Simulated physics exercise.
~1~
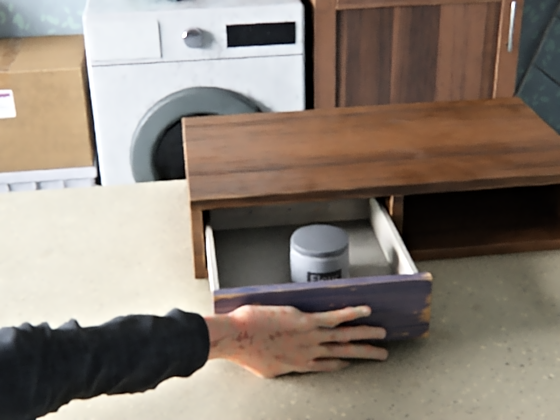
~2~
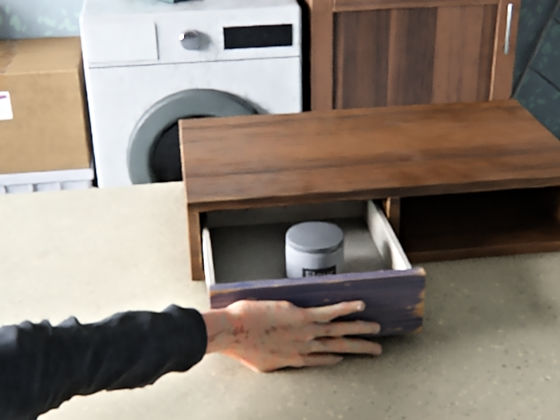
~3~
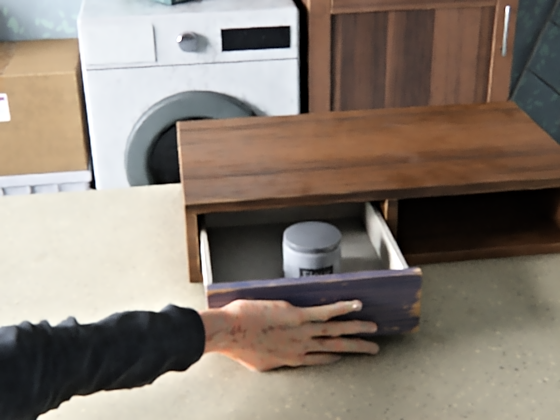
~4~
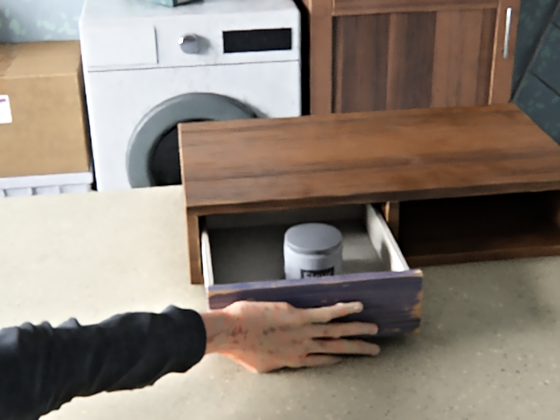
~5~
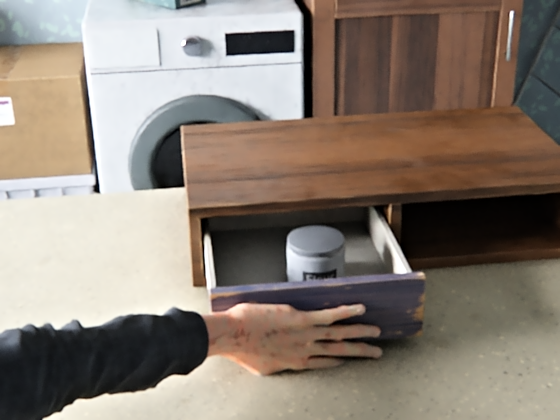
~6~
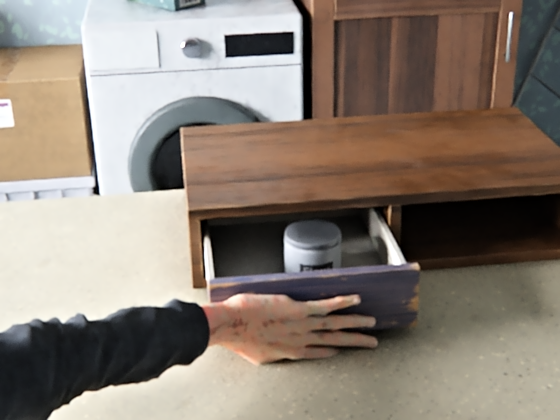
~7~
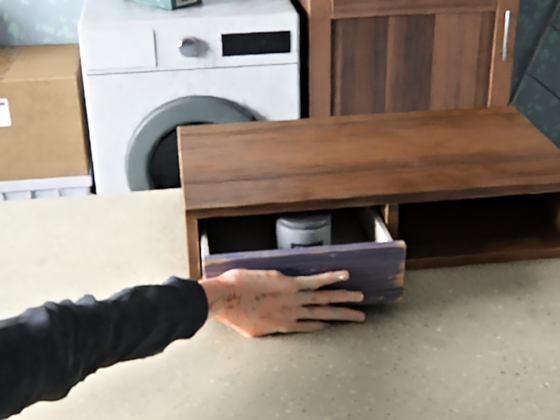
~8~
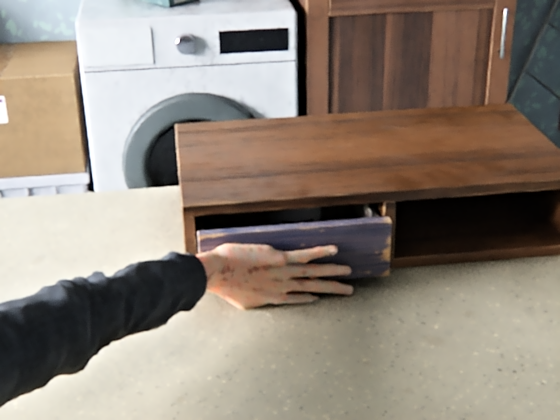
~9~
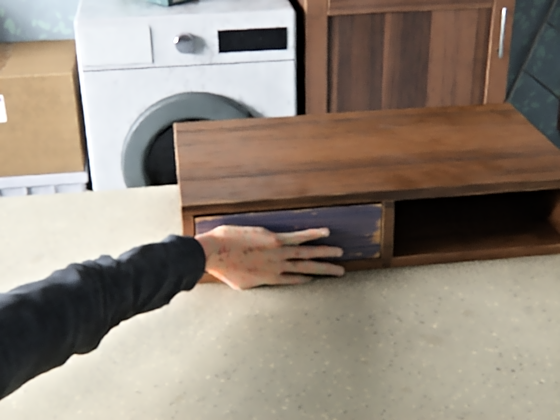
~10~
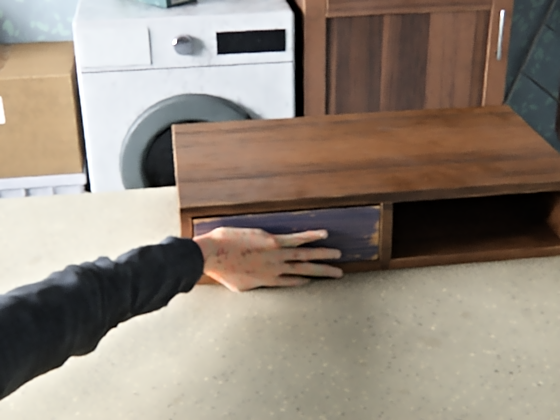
The drawer with a worn purple front sat open with a grey jar inside while a hand rested against it, then the hand slowly pushed it into the low wooden chest, hiding the jar, until the drawer was fully closed.
